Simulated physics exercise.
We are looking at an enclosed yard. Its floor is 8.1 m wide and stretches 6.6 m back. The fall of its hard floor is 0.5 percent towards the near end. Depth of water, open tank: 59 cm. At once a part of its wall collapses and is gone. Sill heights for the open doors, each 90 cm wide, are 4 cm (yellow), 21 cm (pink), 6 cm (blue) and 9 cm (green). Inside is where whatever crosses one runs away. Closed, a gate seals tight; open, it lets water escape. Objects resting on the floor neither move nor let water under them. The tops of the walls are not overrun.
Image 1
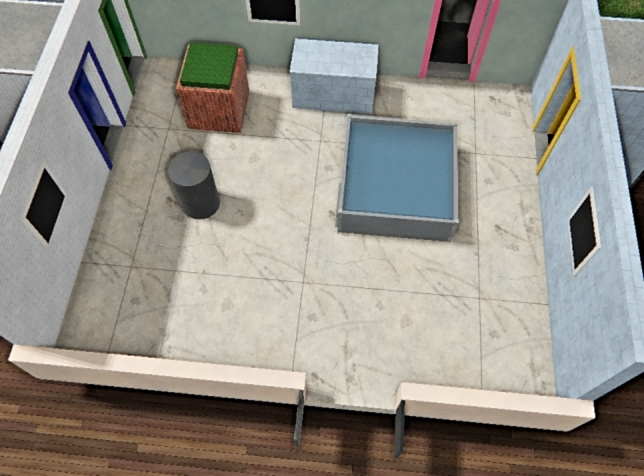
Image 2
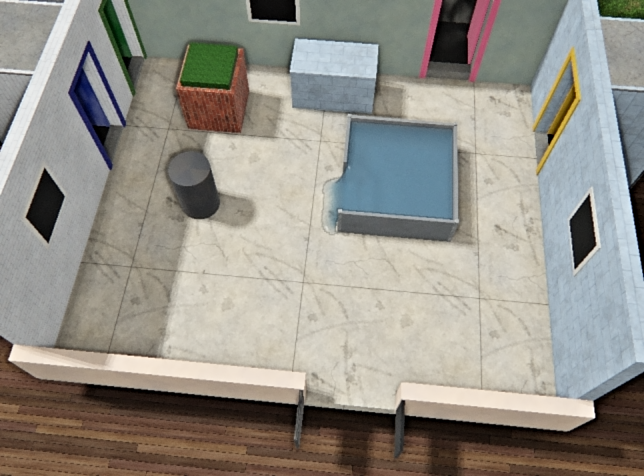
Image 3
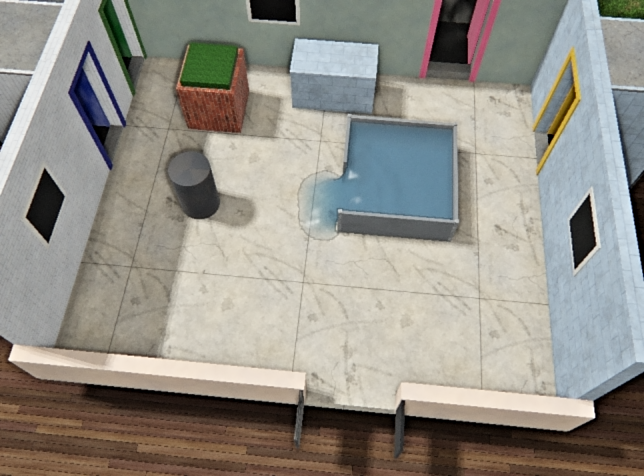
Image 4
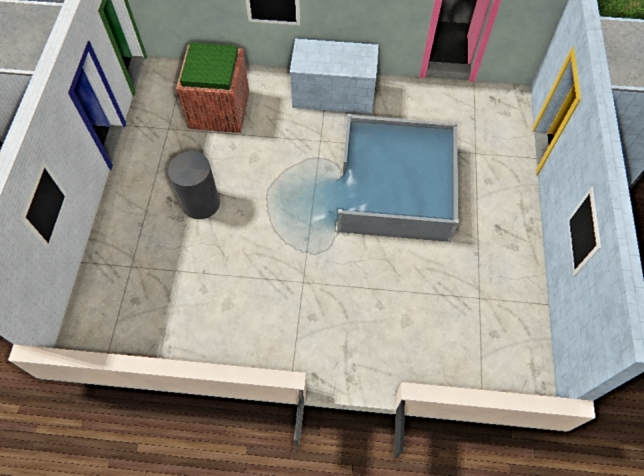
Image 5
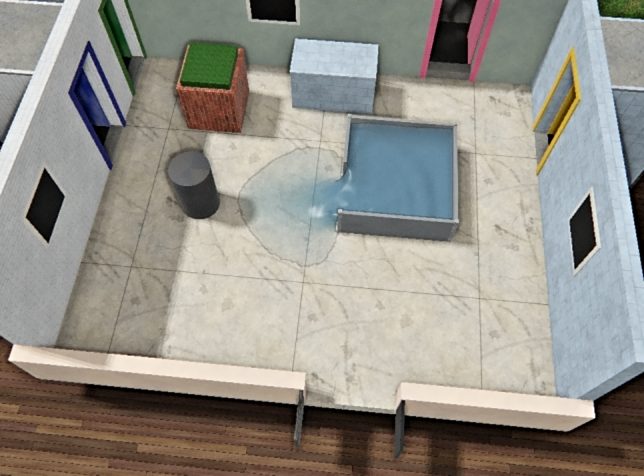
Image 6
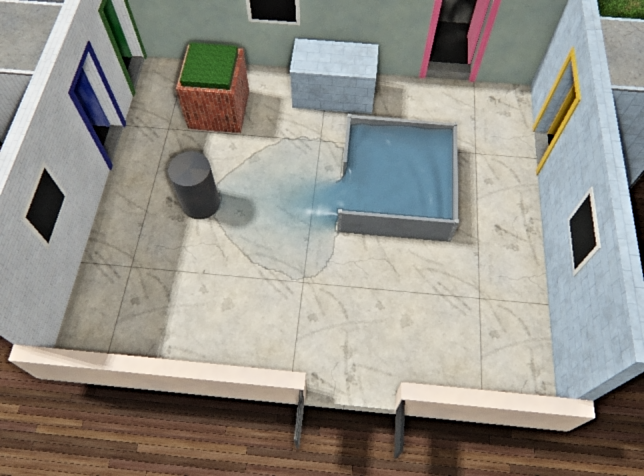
Water pours from the left side of an open tank and spreads across the pale floor.
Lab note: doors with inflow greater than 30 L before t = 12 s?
Yellow door not greater, pink door not greater, blue door greater, green door not greater.
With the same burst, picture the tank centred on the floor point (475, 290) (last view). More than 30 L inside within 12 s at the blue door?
Then, at blue, it's within bounds.
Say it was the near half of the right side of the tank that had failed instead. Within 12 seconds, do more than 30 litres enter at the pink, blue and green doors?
Then pink would come out on the low side, blue on the low side and green on the low side.
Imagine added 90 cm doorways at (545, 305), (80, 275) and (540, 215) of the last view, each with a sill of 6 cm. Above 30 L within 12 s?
Note, doorways in listed order: Stays short, goes beyond, stays short.
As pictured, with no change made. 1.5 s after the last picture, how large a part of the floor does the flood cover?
Near 35 per cent is wet.
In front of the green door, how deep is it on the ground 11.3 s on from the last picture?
6.5 cm.
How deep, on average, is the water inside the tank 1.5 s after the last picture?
It averages close to 34 centimetres.
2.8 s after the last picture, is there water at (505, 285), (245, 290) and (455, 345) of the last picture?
First spot not yet wet, second submerged, third not yet wet.
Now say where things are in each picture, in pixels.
In the first frame, the open tank at (400, 169) is whole and still, 59 cm deep.
In the second frame, the front is at (331, 229), 0.5 m from the gap at (343, 199); 0.2 m2 of floor is under water; 59 cm left at the back of the open tank.
In the third frame, water pours out at (343, 200) and has run 0.8 m, to (311, 180); typically 10 cm deep outside, 59 cm at the open tank's back.
In the fourth frame, the front is at (273, 190), 1.3 m from the gap at (343, 201); 1.8 m2 of floor is under water; 59 cm left at the back of the open tank.
In the fifth frame, water pours out at (343, 200) and has run 1.9 m, to (243, 199); typically 5 cm deep outside, 58 cm at the open tank's back.
In the sixth frame, water pours out at (343, 200) and has run 2.3 m, to (219, 188); typically 4 cm deep outside, 52 cm at the open tank's back.
Then, 0.7 s after the last picture water covers 20 % of the floor and is deepest (35 cm) near (336, 210); yellow door not reached, pink door not reached, blue door not reached, green door not reached.
Then, 1.5 s after the last picture water covers 35 % of the floor and is deepest (28 cm) near (336, 210); yellow door not reached, pink door not reached, blue door 10 cm at the sill, 7 L in, green door not reached.
Then, 2.8 s after the last picture water covers 45 % of the floor and is deepest (24 cm) near (51, 360); yellow door not reached, pink door not reached, blue door 16 cm at the sill, 67 L in, green door 8 cm at the sill, 0 L in.
Then, 6.3 s after the last picture water covers 55 % of the floor and is deepest (14 cm) near (205, 135); yellow door not reached, pink door not reached, blue door 9 cm at the sill, 154 L in, green door 7 cm at the sill, 3 L in.
Then, 11.3 s after the last picture water covers 85 % of the floor and is deepest (9 cm) near (139, 369); yellow door not reached, pink door 1 cm at the sill, 0 L in, blue door 5 cm at the sill, 163 L in, green door 7 cm at the sill, 4 L in.
